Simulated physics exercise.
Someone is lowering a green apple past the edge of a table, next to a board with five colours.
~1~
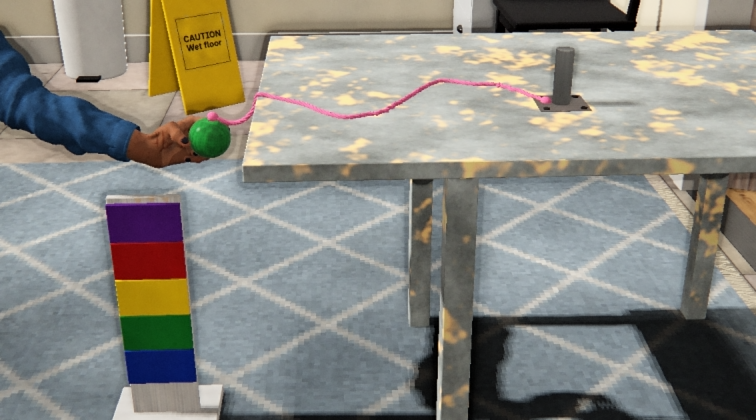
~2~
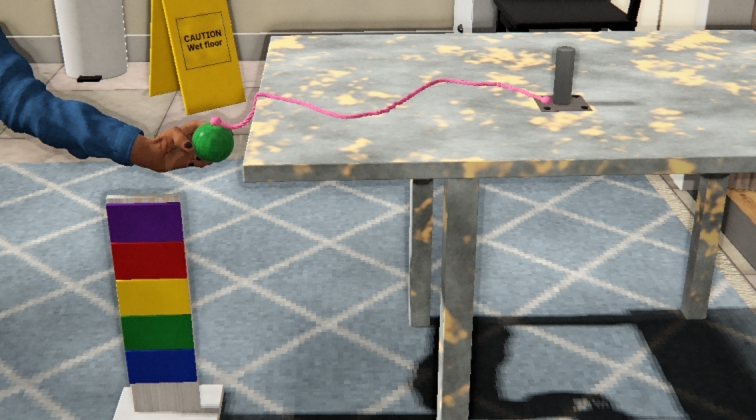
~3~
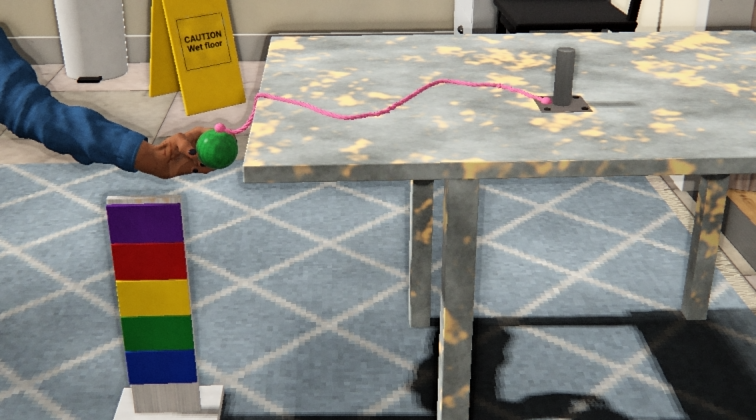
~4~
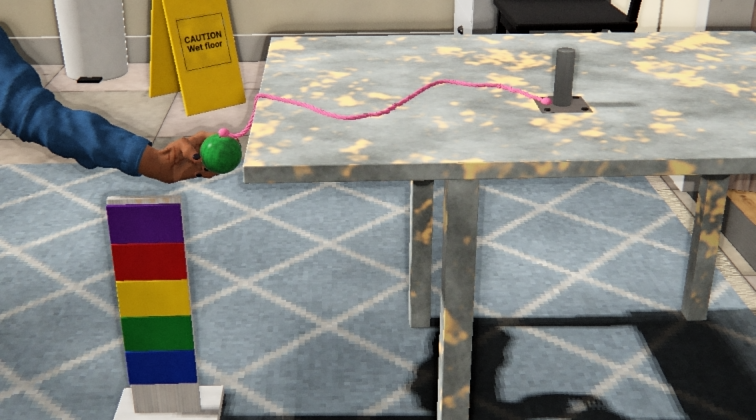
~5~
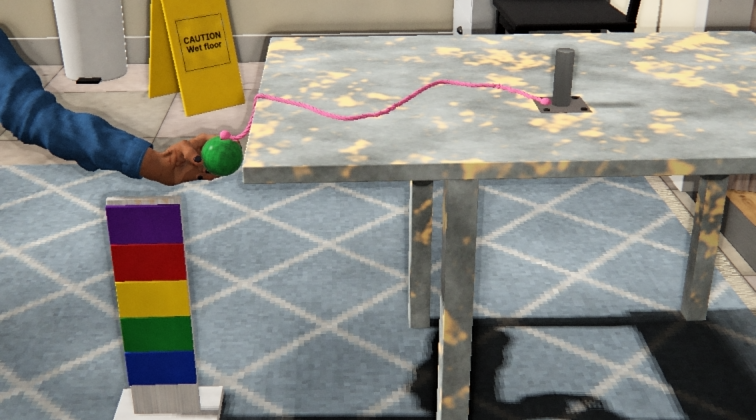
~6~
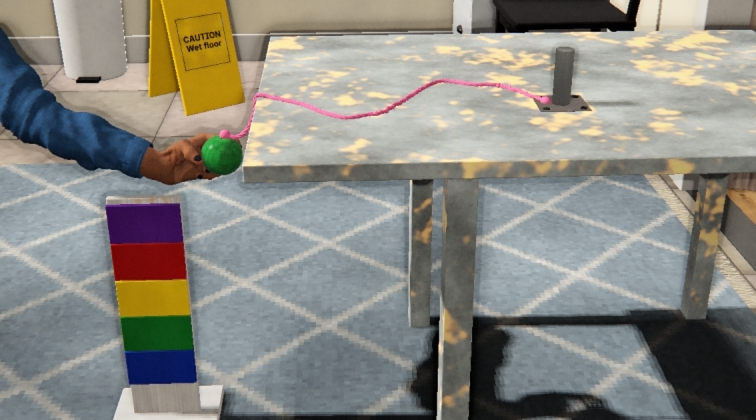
We see a hand holding a green ball-like object attached to a pink cord that runs across a mottled table to a metal post; the hand moves slightly right and down beside the table edge, then stays nearly still.
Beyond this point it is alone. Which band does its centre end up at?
Yellow.
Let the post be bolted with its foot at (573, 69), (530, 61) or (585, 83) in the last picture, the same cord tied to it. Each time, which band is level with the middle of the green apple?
Result 1: Red. Result 2: Yellow. Result 3: Red.
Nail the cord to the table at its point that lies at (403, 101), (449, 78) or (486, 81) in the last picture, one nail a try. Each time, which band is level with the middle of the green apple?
Going through them one at a time, the answers are purple; red; red.
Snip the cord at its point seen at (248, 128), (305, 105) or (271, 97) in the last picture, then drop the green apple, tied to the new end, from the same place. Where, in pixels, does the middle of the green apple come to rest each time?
First (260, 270), then (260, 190), then (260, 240).
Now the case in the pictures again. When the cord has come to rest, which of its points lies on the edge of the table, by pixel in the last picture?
The point at (369, 115).
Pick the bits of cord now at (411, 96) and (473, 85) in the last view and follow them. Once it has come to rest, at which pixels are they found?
In that view they sit near (333, 97) and near (430, 100).
A little later, apple near (235, 280); level with yellow.
Next, apple near (292, 283); level with yellow.
Later still, apple near (255, 296); level with yellow.
When it is over, apple near (266, 297); level with yellow. Its centre hangs level with the yellow band.
